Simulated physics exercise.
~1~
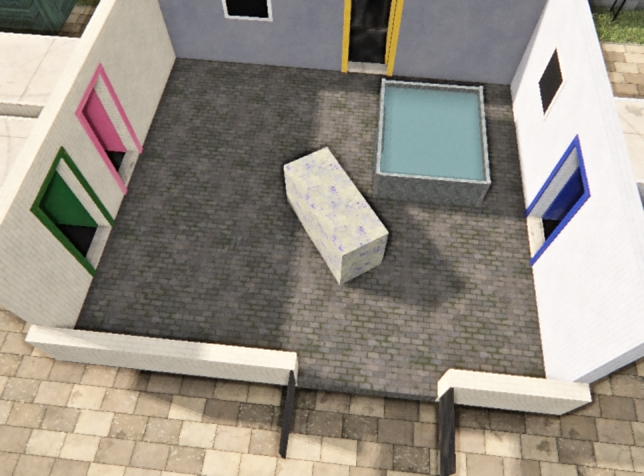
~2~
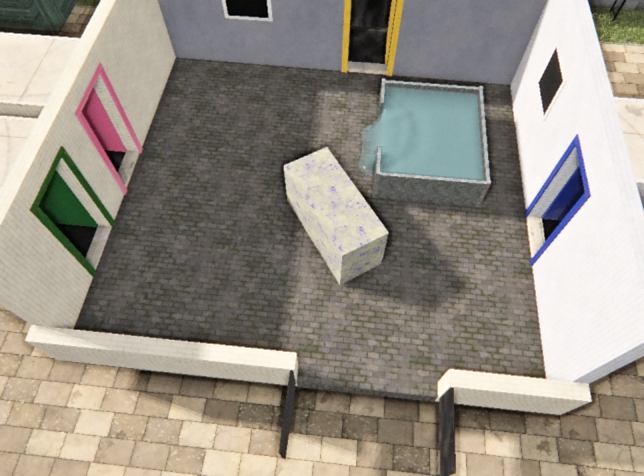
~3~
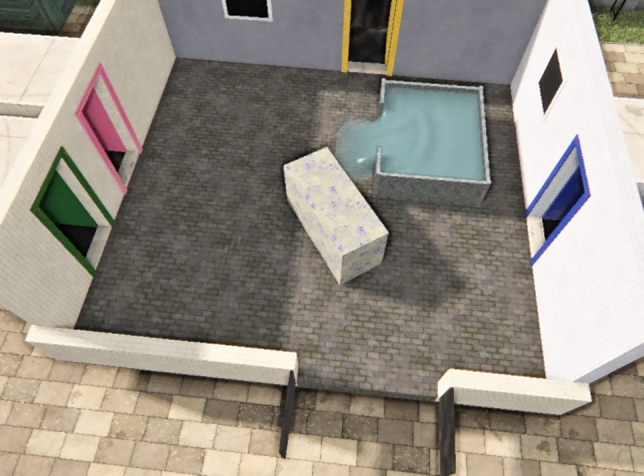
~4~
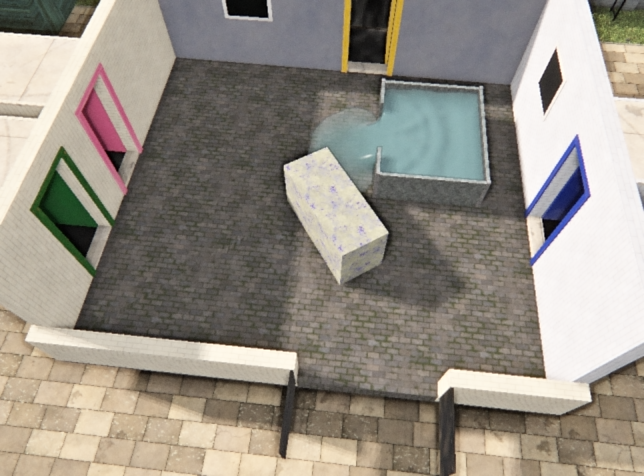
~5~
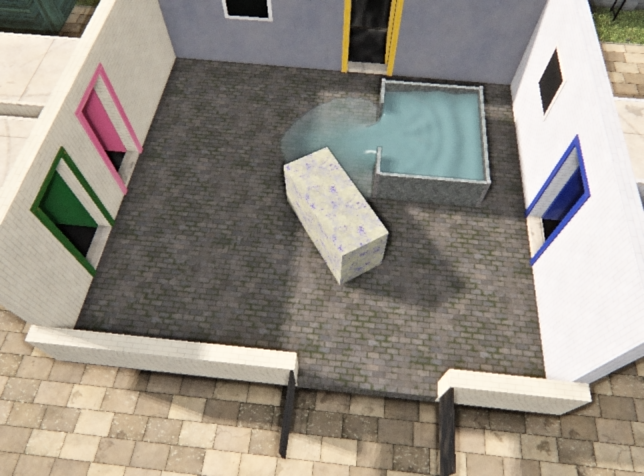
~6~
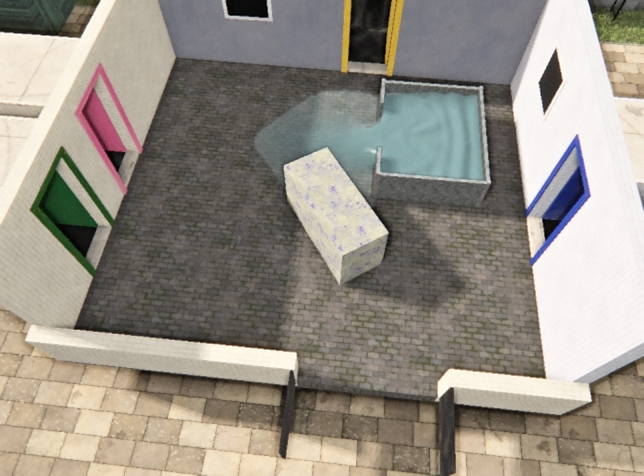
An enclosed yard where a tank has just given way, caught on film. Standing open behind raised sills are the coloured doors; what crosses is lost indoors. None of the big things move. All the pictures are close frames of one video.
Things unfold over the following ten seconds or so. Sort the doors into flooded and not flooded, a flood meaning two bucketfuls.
Sorted: Blue door - not flooded; yellow door - not flooded; pink door - flooded; green door - flooded.
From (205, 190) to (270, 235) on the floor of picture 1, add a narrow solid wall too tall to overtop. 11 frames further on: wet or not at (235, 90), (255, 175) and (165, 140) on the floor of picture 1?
Point by point: First submerged, second submerged, third submerged.
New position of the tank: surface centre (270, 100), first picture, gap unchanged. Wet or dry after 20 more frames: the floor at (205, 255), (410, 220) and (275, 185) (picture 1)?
Hit, spared, spared.
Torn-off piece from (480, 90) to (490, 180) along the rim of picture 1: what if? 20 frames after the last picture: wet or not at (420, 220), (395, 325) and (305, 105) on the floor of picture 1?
Unwetted, submerged, submerged.
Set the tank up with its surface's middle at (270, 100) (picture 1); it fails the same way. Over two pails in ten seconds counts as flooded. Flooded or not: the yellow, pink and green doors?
My call is that the yellow one doesn't reach the threshold, the pink one surpasses the threshold and the green one doesn't reach the threshold.
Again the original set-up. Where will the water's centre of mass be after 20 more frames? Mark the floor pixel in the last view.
At about (313, 146).
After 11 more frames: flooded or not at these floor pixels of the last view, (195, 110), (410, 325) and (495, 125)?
In turn: Covered, clear, clear.
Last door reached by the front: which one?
My answer: The blue one.
A moment on, water covers 30 % of the floor; the blue door not reached, the yellow door not reached, the pink door not reached, the green door not reached.
Next, water covers 45 % of the floor; the blue door not reached, the yellow door wet at the sill, nothing in, the pink door under two buckets in, the green door not reached.
Then, water covers 45 % of the floor; the blue door not reached, the yellow door wet at the sill, nothing in, the pink door over two buckets in, the green door under two buckets in.
Later, water covers 55 % of the floor; the blue door wet at the sill, nothing in, the yellow door wet at the sill, nothing in, the pink door far over two buckets in, the green door over two buckets in.
In the end, water covers 90 % of the floor; the blue door wet at the sill, nothing in, the yellow door wet at the sill, nothing in, the pink door far over two buckets in, the green door over two buckets in.
